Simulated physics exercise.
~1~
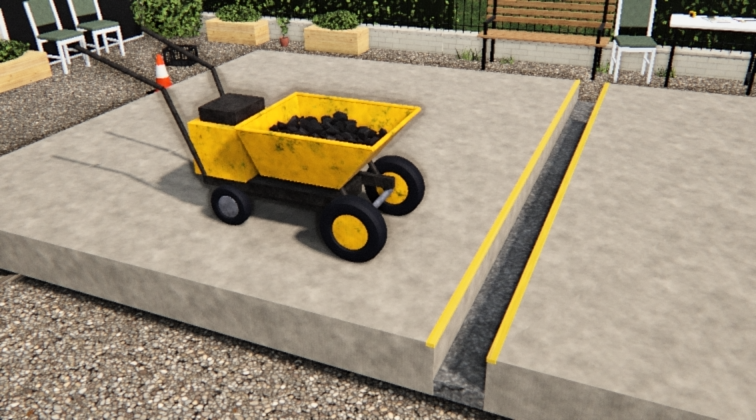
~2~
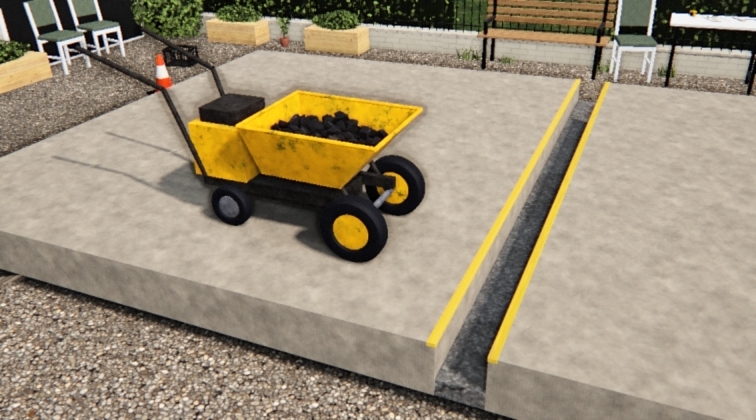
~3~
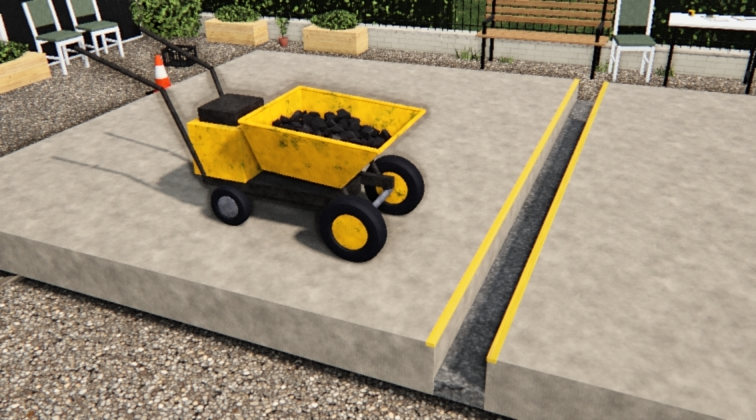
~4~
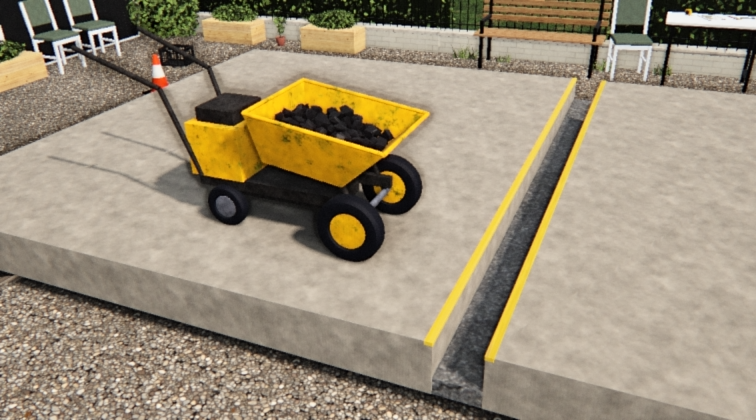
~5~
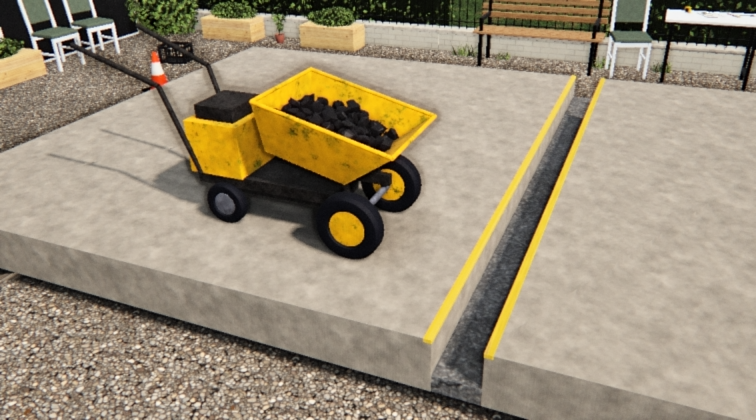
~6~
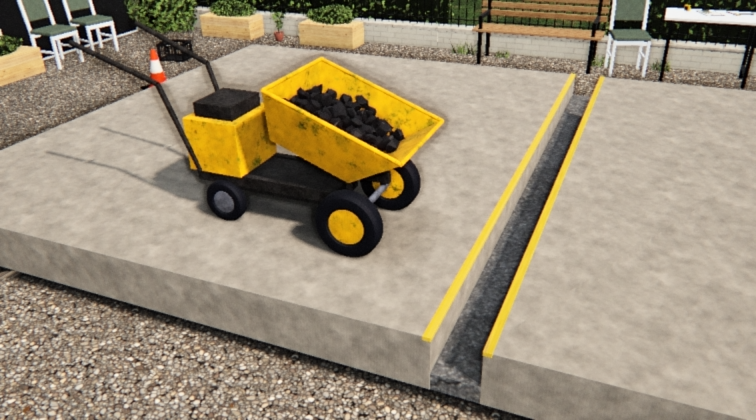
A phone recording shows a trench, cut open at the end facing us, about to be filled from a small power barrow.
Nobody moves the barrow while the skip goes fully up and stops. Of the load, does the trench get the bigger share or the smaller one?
Most goes in.
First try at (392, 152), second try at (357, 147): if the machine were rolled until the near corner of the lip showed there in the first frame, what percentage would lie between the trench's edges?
Roughly 90 per cent at the first spot and 60 per cent at the second.
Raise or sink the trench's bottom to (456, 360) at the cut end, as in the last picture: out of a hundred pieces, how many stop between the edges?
It comes out near 60 percent.
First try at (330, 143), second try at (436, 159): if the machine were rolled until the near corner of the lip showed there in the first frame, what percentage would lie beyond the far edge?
The first gives close to 0 per cent and the second 70 per cent.
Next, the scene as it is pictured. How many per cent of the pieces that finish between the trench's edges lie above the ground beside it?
Some 15 per cent.
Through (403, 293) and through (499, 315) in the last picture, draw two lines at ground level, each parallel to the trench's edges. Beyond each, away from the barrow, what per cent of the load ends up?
Around 100 per cent for the first, around 0 per cent for the second.
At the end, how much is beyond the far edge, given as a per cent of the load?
I'd estimate about 0 per cent of the load.
Shortly afterwards, skip tipped steeply; the whole lot in the skip.
Next, skip tipped right over; the bulk in the skip; a little short of the trench; a little in or heaped over the trench.
Some moments later, skip tipped right over; a little in the skip; a little short of the trench; near two thirds in or heaped over the trench.
In the end, skip tipped right over; a little short of the trench; the bulk in or heaped over the trench; none at all beyond it.
